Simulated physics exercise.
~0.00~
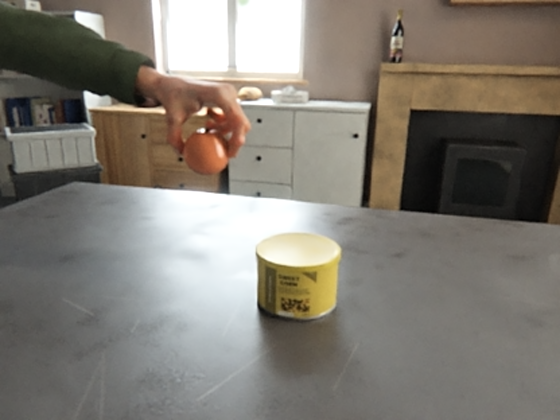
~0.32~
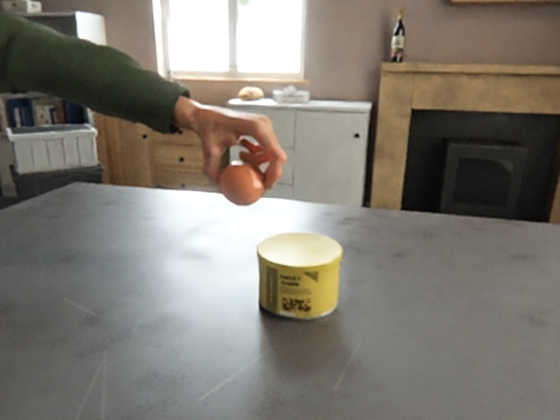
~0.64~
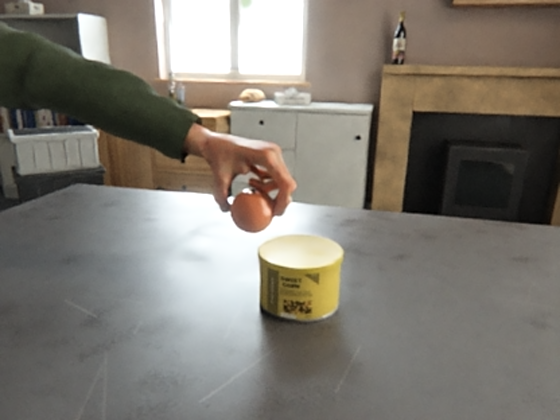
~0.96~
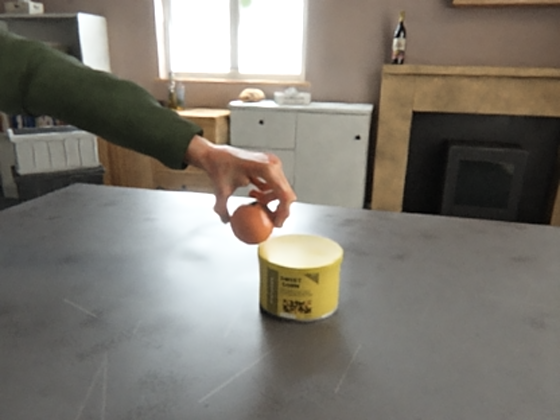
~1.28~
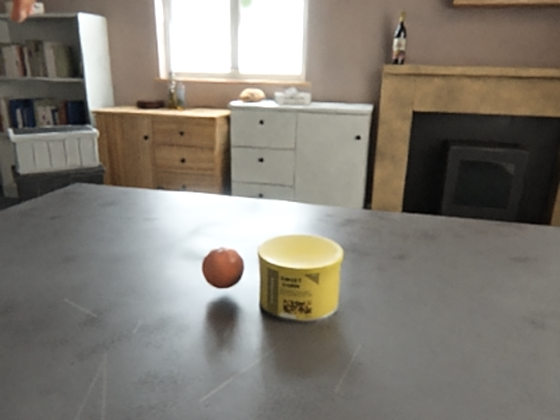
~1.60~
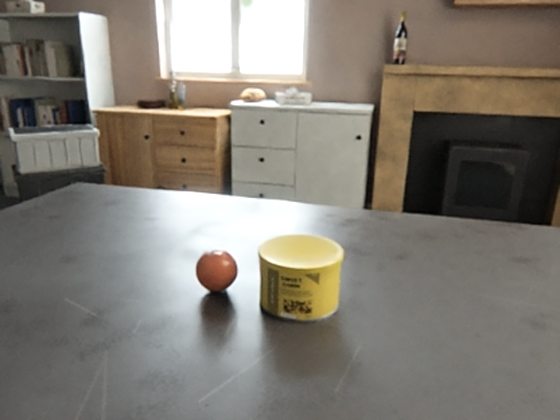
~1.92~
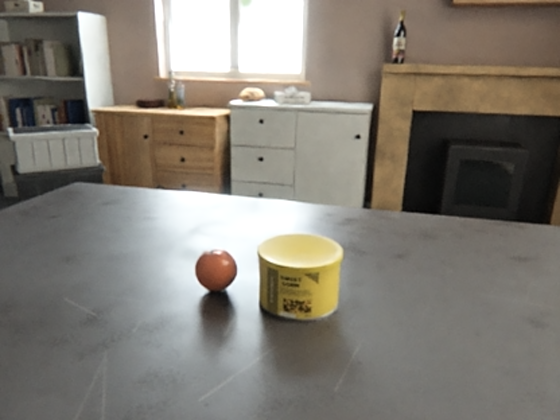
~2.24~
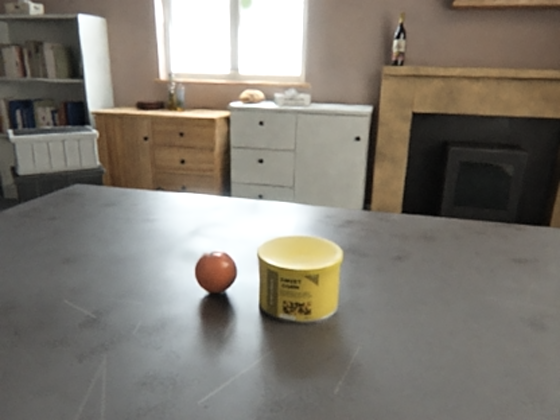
A hand lowered an orange tomato toward the top of a yellow tub on a dark table, then let go and drew back. The tomato dropped off to the left and came to rest on the table beside the tub, which never moved.
